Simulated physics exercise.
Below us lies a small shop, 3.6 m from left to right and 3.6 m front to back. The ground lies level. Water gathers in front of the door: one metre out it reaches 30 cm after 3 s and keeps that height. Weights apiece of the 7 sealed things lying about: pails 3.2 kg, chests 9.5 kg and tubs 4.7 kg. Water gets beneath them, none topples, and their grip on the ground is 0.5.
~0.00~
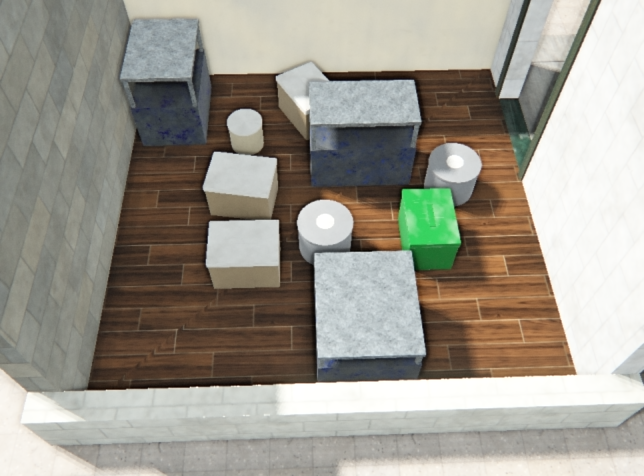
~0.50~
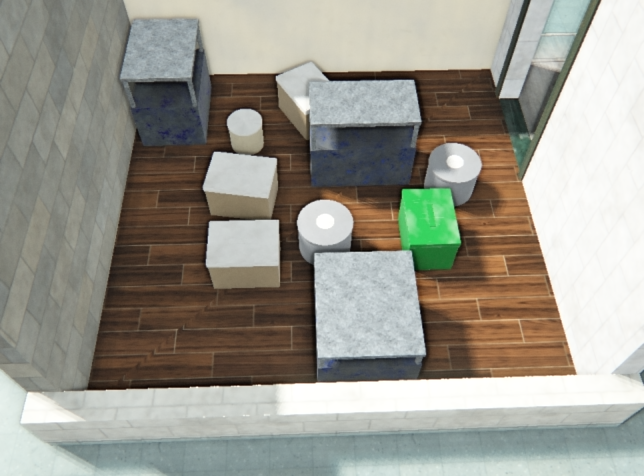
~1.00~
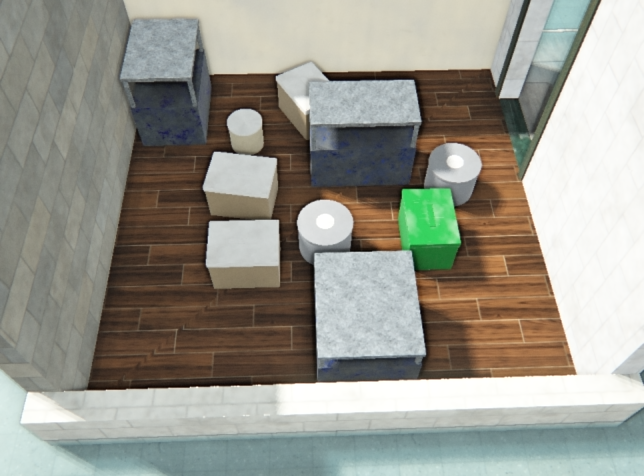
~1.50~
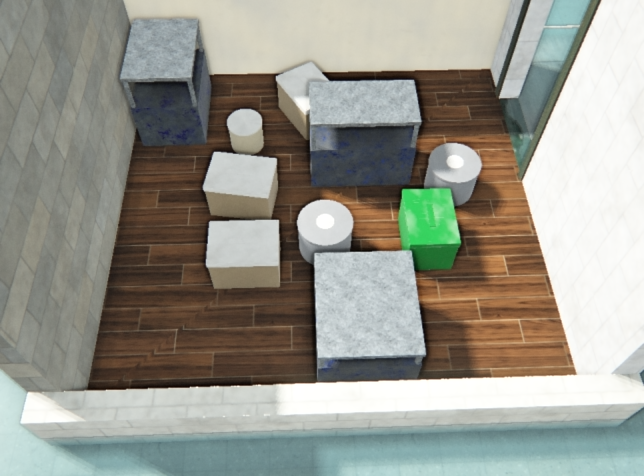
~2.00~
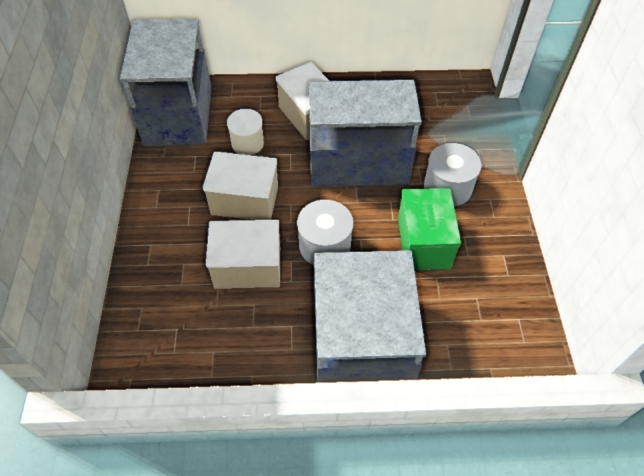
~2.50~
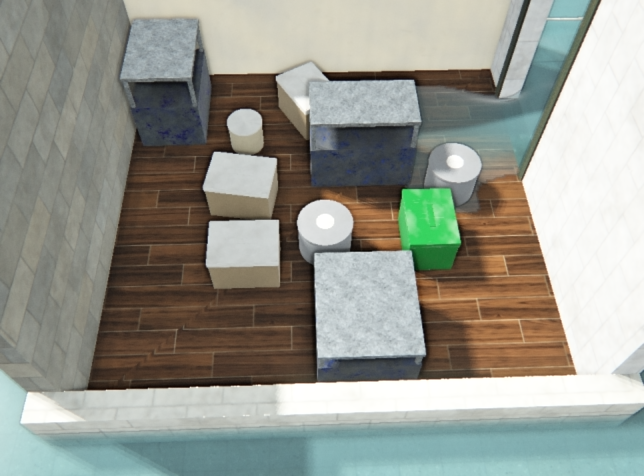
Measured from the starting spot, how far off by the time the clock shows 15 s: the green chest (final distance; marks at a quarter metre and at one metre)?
The green chest is nudged along.
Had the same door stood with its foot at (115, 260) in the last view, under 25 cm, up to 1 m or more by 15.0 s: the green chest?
In that case the green chest slides a little.
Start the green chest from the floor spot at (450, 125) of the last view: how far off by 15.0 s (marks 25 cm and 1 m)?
It gets carried off.
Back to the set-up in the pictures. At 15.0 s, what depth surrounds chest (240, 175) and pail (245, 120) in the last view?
Roughly 24 and 25 cm.
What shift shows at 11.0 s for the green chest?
About 60 cm.
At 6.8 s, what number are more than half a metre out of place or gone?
I count 6.
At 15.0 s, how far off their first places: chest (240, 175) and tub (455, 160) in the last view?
In that order: 200 cm, 100 cm.
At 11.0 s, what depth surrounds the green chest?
About 17 cm.
After 3.5 s the green chest is near (434, 239), 0.2 m from its start, aground; 0 afloat.
After 6.8 s the green chest is near (501, 328), 1.1 m from its start, afloat; 7 afloat.
After 11.0 s the green chest is near (469, 161), 0.6 m from its start, afloat; 7 afloat.
After 15.0 s the green chest is near (458, 287), 0.8 m from its start, afloat; 7 afloat.
